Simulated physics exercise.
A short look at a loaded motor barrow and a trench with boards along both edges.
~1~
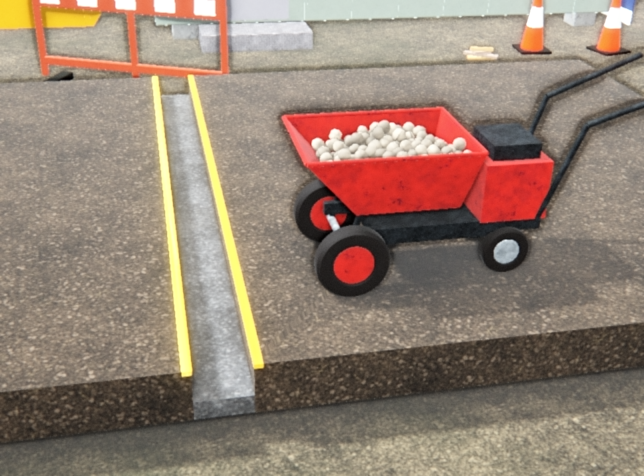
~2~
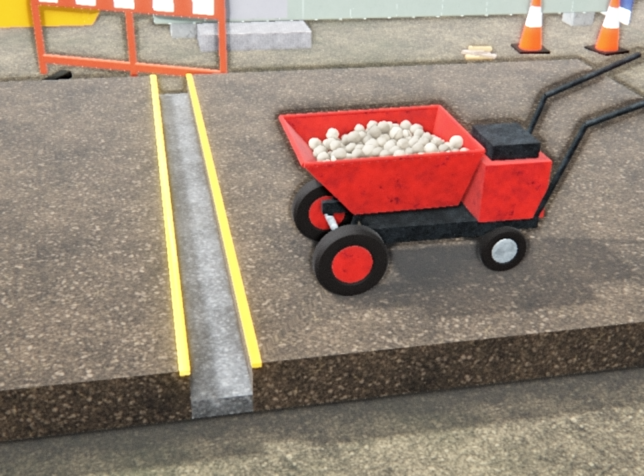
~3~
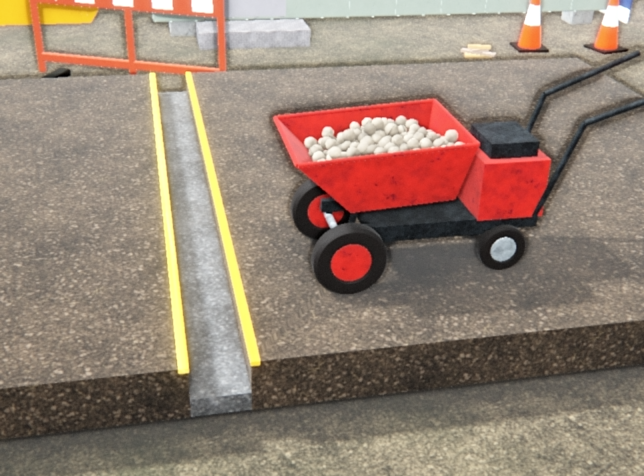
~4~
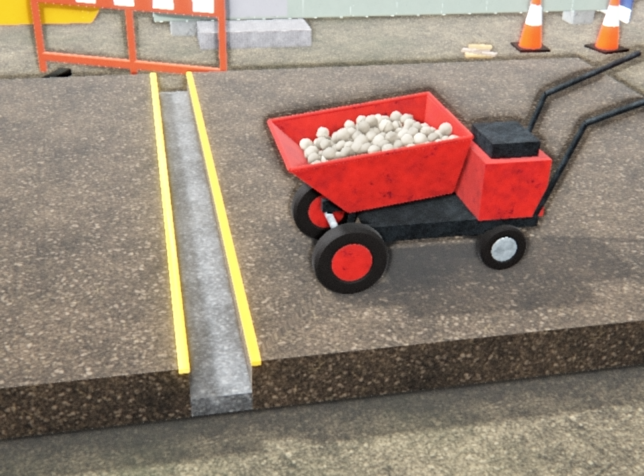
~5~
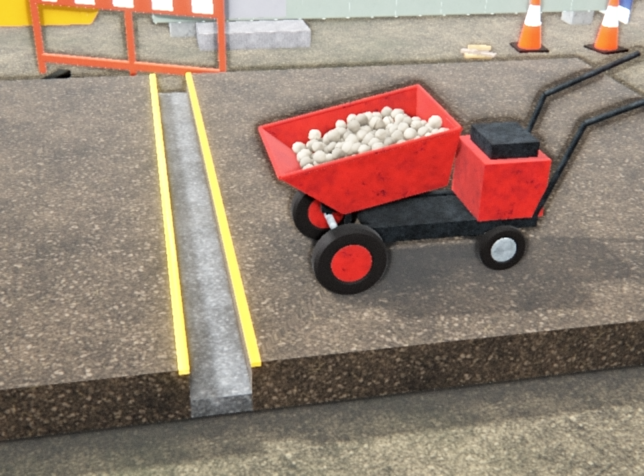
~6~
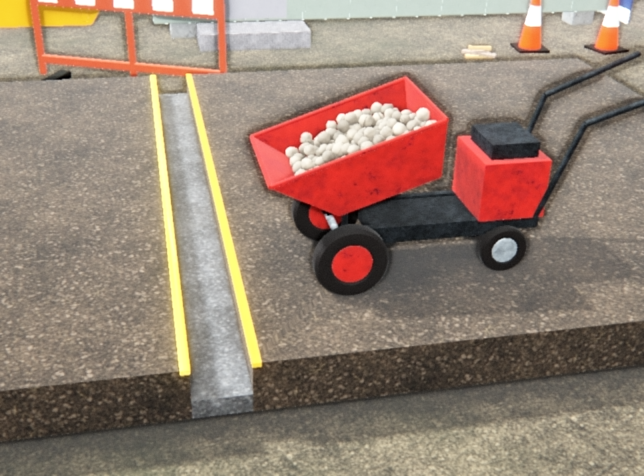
Red skip of a motor barrow loaded with pale pebbles tilting gradually forward to the left, beside a narrow yellow-edged trench.
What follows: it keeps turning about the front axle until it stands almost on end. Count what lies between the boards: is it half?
The trench ends with more than half of it.
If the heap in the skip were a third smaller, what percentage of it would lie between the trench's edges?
Roughly 90 in a hundred.
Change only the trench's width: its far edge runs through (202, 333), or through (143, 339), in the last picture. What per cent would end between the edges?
In turn 40 and 90 in a hundred.
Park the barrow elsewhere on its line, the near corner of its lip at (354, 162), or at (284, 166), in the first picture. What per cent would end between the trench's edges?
The first gives 50 %, the second 40 %.
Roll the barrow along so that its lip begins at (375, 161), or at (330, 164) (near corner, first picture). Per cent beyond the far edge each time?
Near 0 % and 0 %.
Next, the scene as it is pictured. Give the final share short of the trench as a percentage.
Roughly 0 in a hundred.
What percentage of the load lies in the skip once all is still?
Some 20 per cent.
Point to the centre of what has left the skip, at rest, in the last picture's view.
Near (200, 287).
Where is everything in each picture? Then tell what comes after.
The first frame shows lip of the skip at (308, 165), level; top of the load at (393, 149), river pebbles; first edge of the trench at (250, 329); far edge at (183, 336), the trench under half as wide as the skip, and about half as deep as wide.
The second frame shows lip of the skip at (304, 165), level; top of the load at (402, 153).
The third frame shows lip of the skip at (298, 166), tipped barely; top of the load at (402, 147).
The fourth frame shows lip of the skip at (291, 170), tipped a little; top of the load at (408, 143).
The fifth frame shows lip of the skip at (281, 178), tipped a little; top of the load at (399, 139).
The sixth frame shows lip of the skip at (271, 187), tipped clearly; top of the load at (400, 131); first edge of the trench at (249, 328); far edge at (181, 335).
Soon after the last picture, skip tipped steeply; all in the skip.
A little later, skip tipped right over; about two thirds in the skip; about a third in or heaped over the trench; a stray few beyond it; a stray few falling.
Later still, skip tipped right over; about a quarter in the skip; about two thirds in or heaped over the trench; a small part beyond it.
At rest, skip tipped right over; about a quarter in the skip; about two thirds in or heaped over the trench; a small part beyond it.
